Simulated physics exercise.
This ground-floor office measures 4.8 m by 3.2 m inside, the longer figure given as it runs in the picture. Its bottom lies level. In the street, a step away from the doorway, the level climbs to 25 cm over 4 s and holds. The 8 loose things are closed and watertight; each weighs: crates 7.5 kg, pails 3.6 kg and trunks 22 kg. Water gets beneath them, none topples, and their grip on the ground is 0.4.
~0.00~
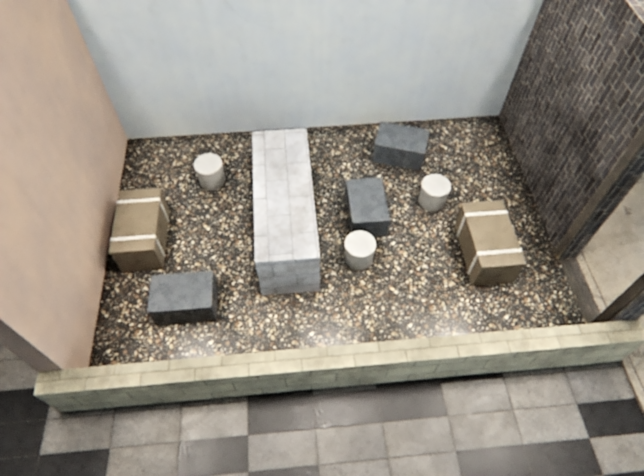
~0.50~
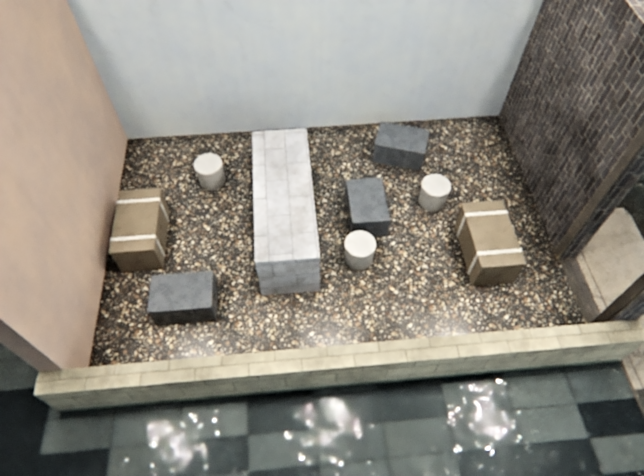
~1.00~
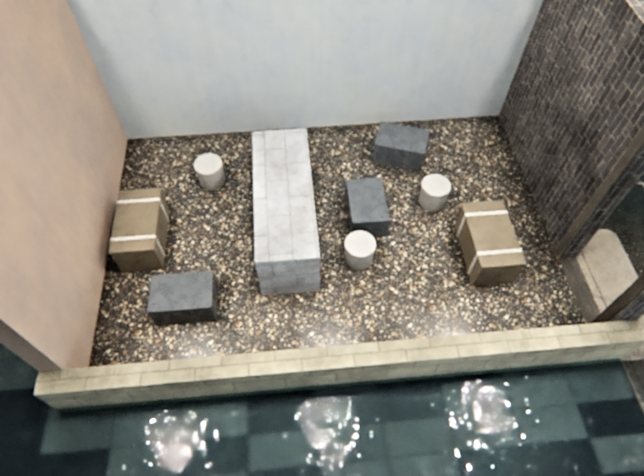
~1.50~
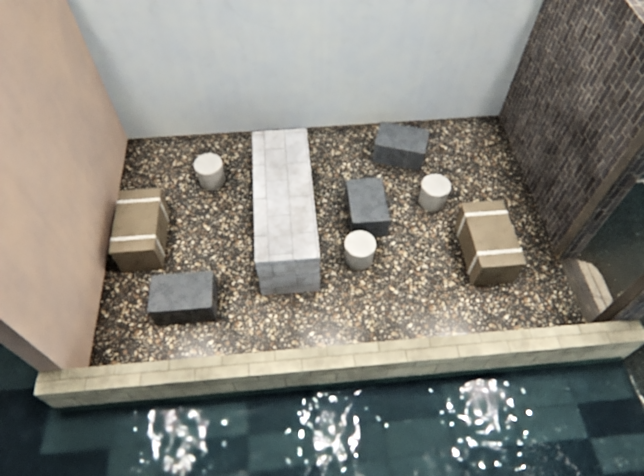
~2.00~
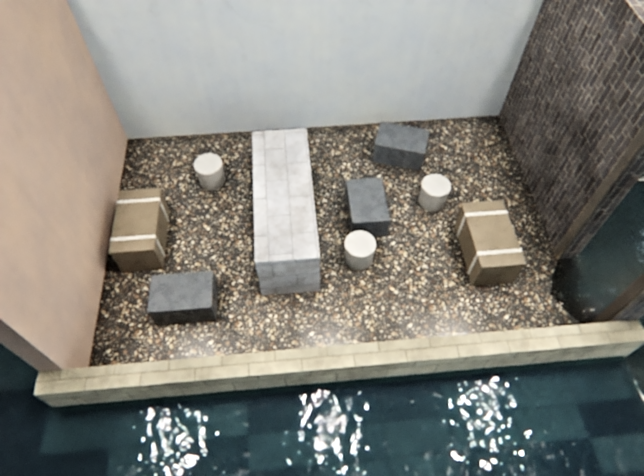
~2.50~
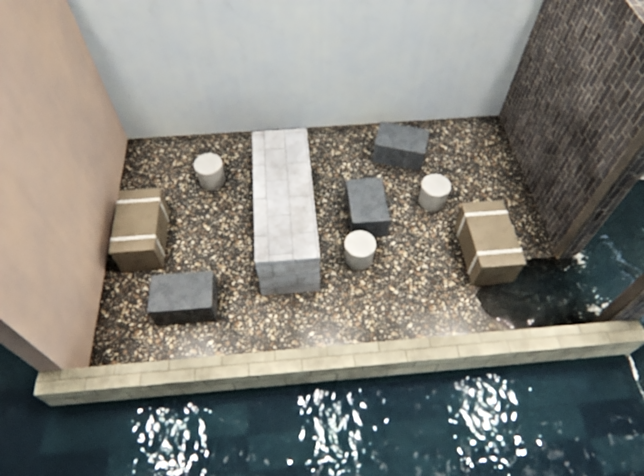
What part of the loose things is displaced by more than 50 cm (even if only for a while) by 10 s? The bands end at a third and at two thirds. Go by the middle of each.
It is at least two thirds.
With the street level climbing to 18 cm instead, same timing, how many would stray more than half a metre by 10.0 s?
In that case 1 of them.
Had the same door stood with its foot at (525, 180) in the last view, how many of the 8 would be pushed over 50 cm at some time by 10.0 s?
In that case 6 of them.
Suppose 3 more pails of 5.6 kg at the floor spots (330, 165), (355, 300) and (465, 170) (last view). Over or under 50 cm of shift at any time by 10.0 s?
In that order: Past it, over, less.
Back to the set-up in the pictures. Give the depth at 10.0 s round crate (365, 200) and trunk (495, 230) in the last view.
About 10 and 7 cm.
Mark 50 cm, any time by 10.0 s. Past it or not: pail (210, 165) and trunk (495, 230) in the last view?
In that order: Less, past it.
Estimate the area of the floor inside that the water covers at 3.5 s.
Some 2.5 m2.
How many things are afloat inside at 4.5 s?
At that moment 0.
After 3.5 s 0 of 8 are over 50 cm from their spots; 0 afloat.
After 4.5 s 1 of 8 are over 50 cm from their spots; 0 afloat.
After 7.0 s 4 of 8 are over 50 cm from their spots; 3 afloat.
After 10.0 s 6 of 8 are over 50 cm from their spots, and 6 have been at some point; 7 afloat.
